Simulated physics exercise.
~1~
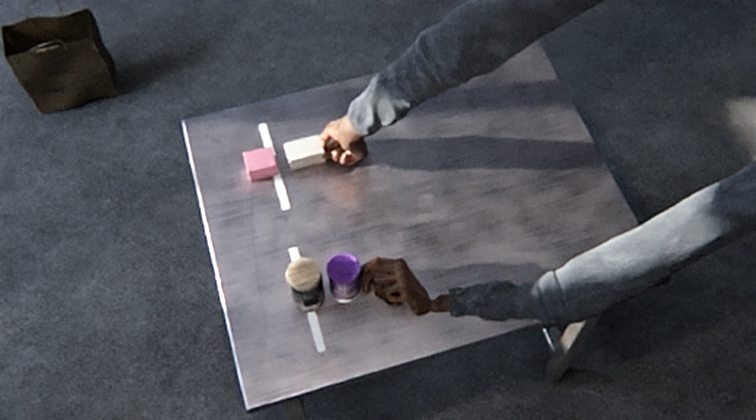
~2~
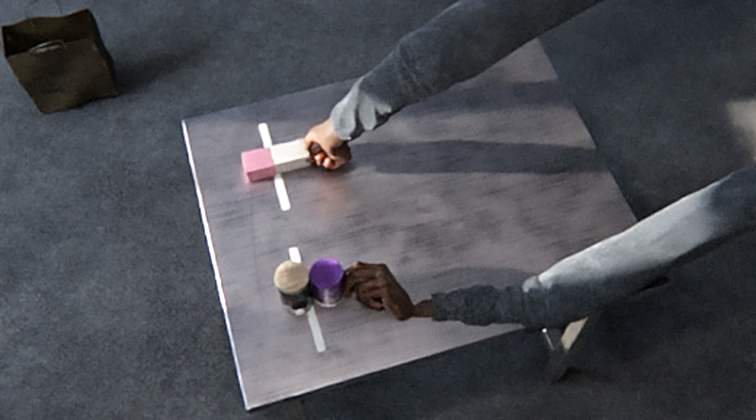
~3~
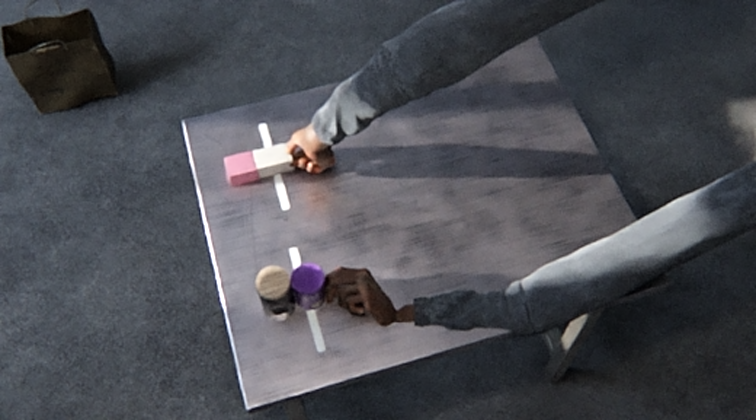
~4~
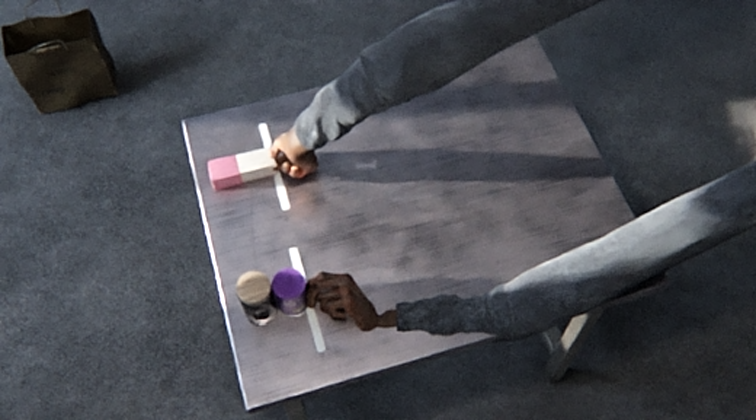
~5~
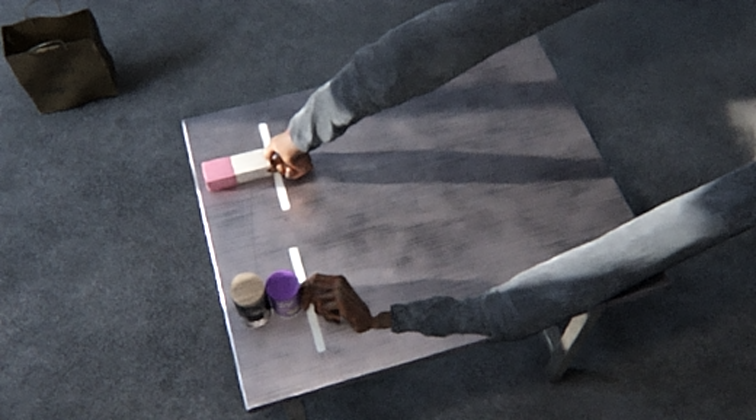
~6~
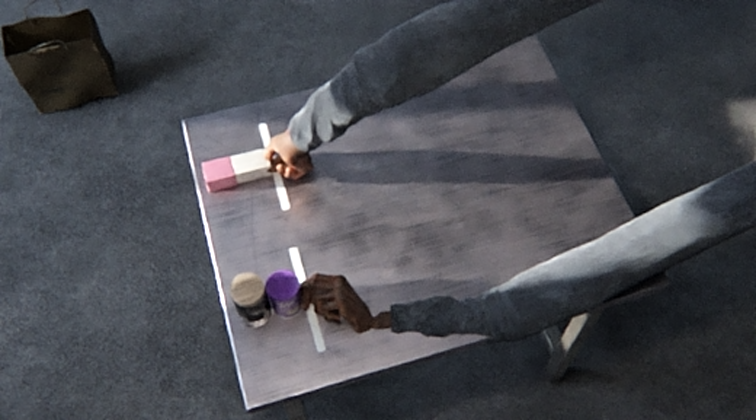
Two hands slowly pushed a white block and a purple tin leftward across a table, sliding a pink block and a black jar ahead of them past strips of white tape, then stopped with everything still standing on the table near its left edge.
